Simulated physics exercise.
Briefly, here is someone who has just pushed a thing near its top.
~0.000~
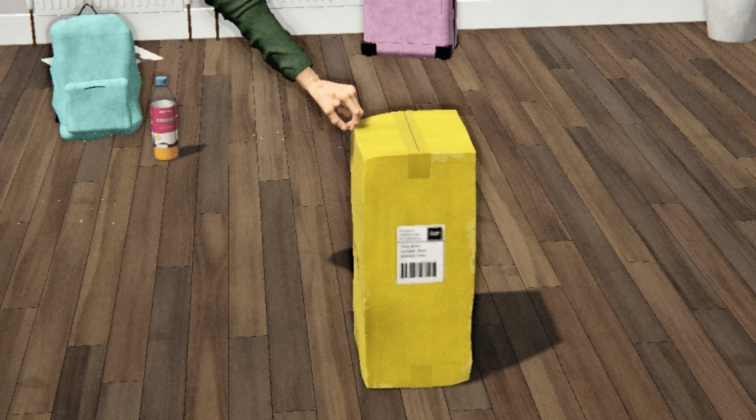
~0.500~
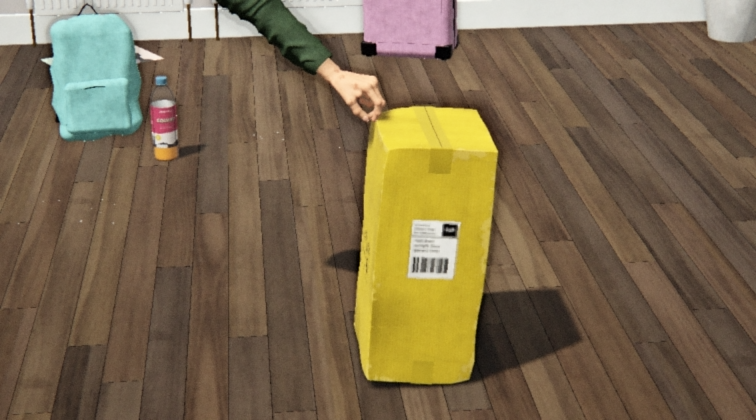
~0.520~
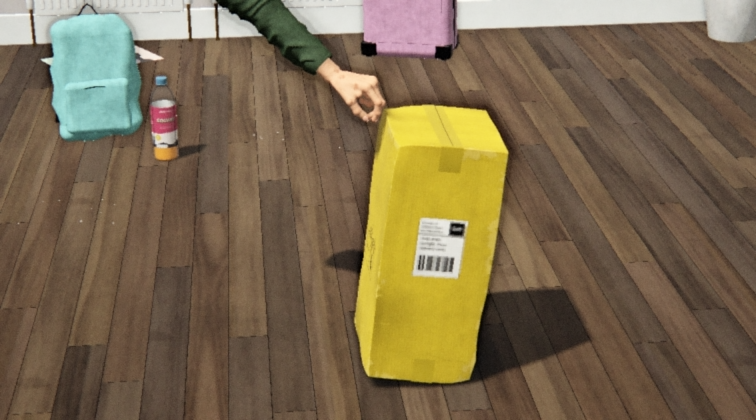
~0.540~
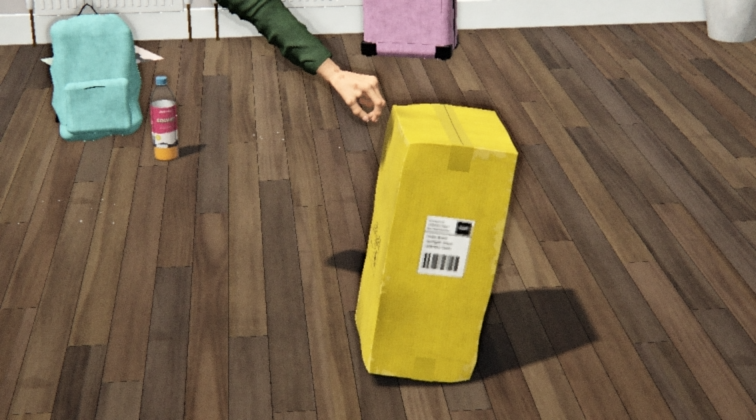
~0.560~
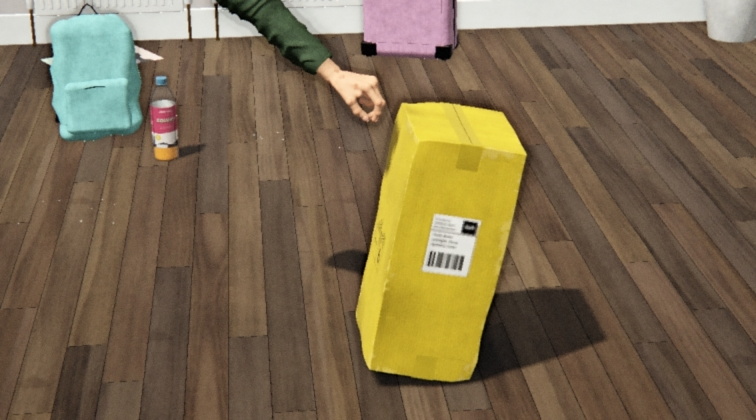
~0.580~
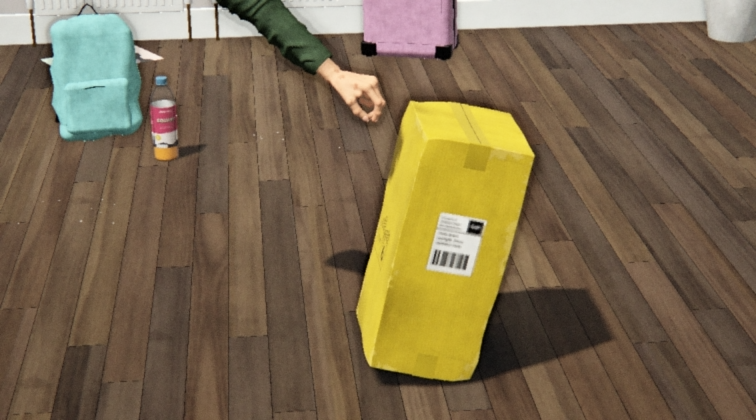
A hand pushes the top of a tall yellow parcel, which tilts to the right.
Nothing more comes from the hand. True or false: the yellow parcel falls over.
True.
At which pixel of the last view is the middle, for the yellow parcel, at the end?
About (585, 302).
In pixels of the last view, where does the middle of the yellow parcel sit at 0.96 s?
Close to (508, 240).
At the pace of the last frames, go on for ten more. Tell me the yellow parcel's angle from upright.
Around 30° from upright.
After 0.96 s, yellow parcel 42° off upright near (507, 240).
In the end (1.7 s), the yellow parcel falls over, near (585, 302).
